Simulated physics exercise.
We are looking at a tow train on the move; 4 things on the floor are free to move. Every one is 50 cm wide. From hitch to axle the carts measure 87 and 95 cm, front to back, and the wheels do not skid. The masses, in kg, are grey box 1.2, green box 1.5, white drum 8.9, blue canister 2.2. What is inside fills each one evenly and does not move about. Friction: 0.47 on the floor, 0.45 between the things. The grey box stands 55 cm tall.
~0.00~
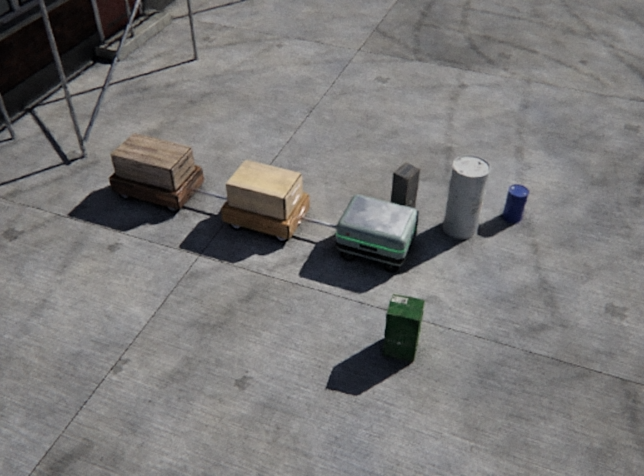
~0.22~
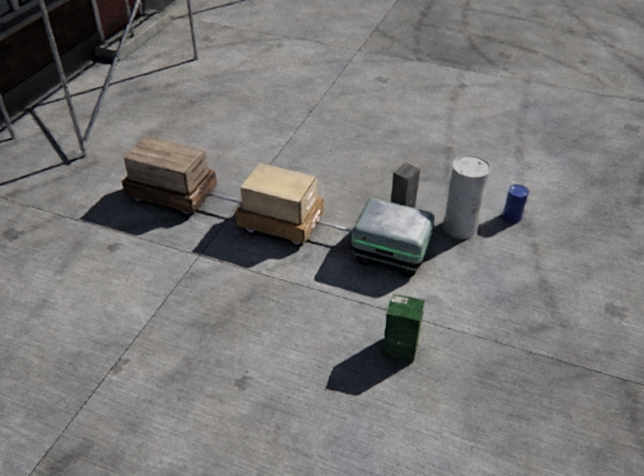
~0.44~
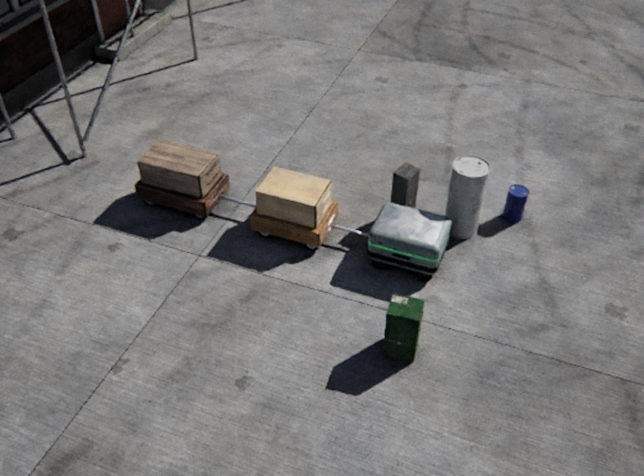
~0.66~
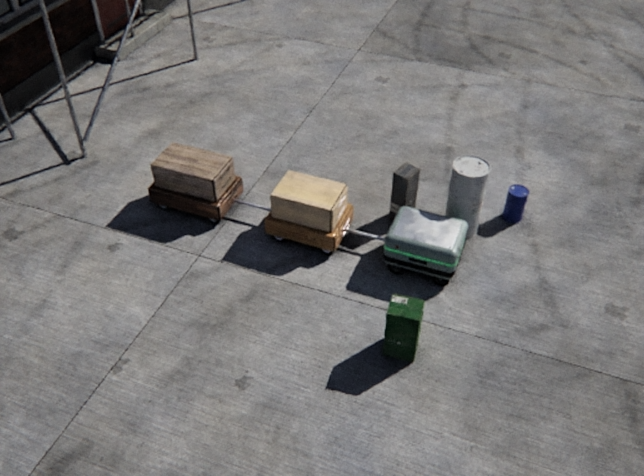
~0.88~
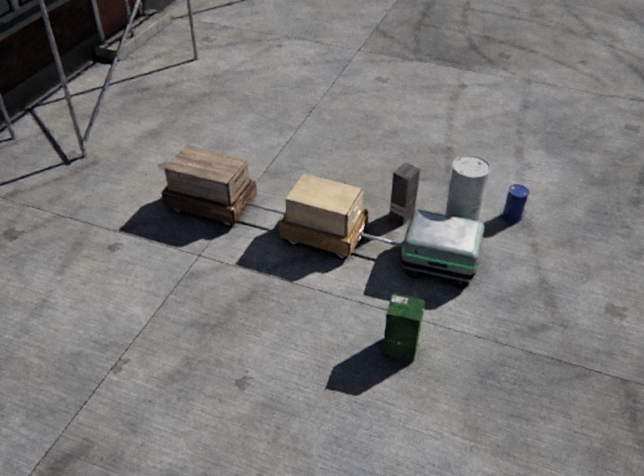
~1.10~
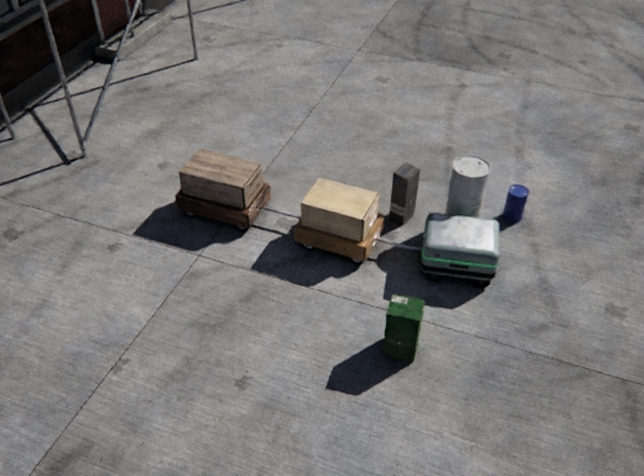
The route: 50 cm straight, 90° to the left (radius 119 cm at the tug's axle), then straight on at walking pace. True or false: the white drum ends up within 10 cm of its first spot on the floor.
False.
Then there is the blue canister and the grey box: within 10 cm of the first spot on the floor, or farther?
As for the blue canister, it winds up somewhere else, and the grey box remains where it was.
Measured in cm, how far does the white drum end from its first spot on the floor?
Around 68 centimetres.
By 2.70 s, tug 181 cm along; white drum 8 cm from its spot near (470, 194).
By 4.50 s, tug 302 cm along; white drum 24 cm from its spot near (475, 184); blue canister 51 cm from its spot.
By 6.50 s, tug 436 cm along; white drum 68 cm from its spot near (481, 158); blue canister 81 cm from its spot.
When it is over (8.4 s), not toppled but over 10 cm from the start, white drum and blue canister; the other 2 within 10 cm of the start. End places, in pixels of the last picture, white drum near (481, 158).
